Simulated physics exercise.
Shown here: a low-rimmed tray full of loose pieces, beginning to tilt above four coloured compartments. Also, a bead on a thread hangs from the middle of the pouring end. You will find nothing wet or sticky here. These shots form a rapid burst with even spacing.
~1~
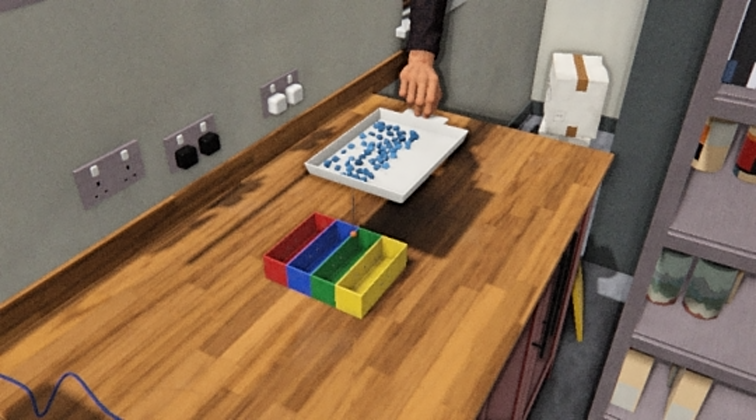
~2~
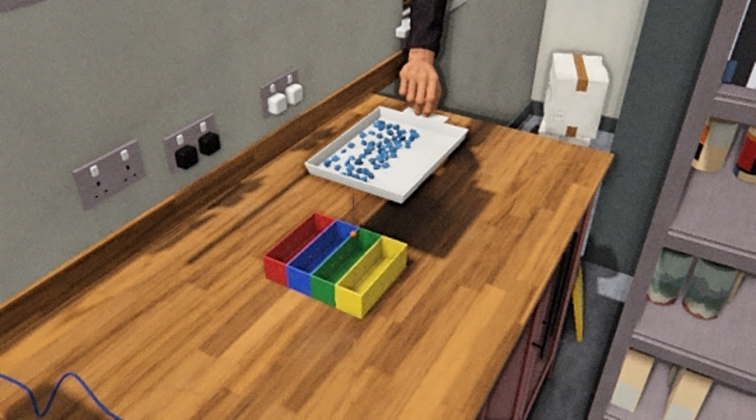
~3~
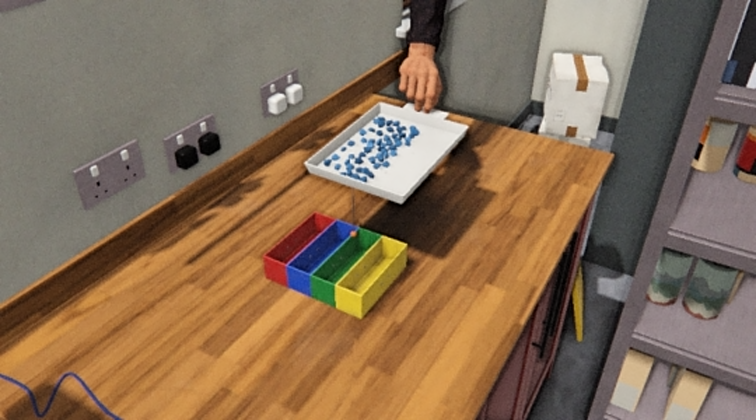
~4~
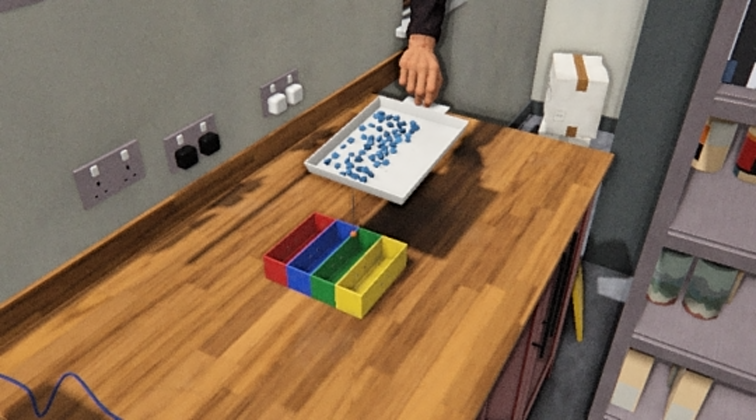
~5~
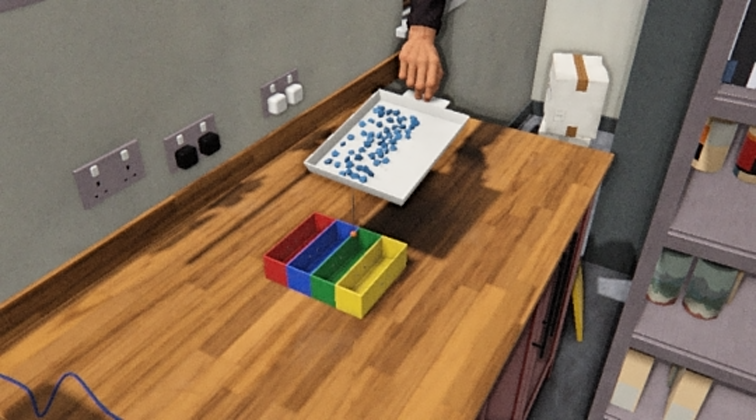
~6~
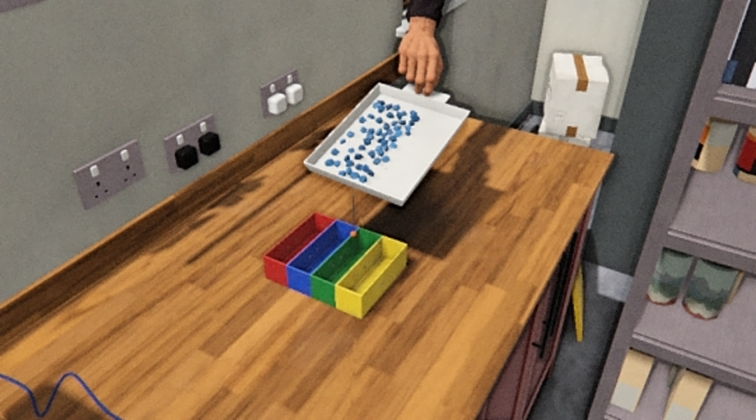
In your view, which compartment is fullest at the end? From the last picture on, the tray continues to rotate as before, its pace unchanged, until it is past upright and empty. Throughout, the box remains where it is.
Fullest: The yellow compartment.
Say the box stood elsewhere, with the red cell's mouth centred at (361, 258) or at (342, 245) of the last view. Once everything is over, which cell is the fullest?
Blue, then green.
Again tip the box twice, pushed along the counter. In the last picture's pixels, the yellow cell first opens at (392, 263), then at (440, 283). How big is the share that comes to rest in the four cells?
You'd see around 100 per cent and then around 90 per cent.
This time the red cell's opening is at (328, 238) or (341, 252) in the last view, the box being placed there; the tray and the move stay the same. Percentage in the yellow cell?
First placement: Some 30 %; second placement: Some 0 %.
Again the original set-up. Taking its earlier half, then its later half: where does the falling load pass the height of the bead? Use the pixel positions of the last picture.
Starting near (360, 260), moving on to near (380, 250).
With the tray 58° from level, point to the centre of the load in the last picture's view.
Close to (373, 186).
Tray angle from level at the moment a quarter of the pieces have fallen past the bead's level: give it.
Close to 100° of tilt at that moment.
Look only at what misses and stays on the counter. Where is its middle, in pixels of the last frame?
Near (445, 330).
Just after the last frame, tray tipped steeply; almost all on the tray; about a tenth falling or outside the box.
A moment on, tray tipped right over; roughly two thirds on the tray; about a tenth in the yellow cell; just a few in the green cell; just a few in the blue cell; roughly a quarter falling or outside the box.
Further on, tray tipped past a quarter turn; roughly half in the yellow cell; roughly a quarter in the green cell; about a tenth in the blue cell; roughly a quarter falling or outside the box.
When it is over, tray tipped past a quarter turn; roughly half in the yellow cell; roughly a quarter in the green cell; about a tenth in the blue cell; not one in the red cell; roughly a quarter outside the box.
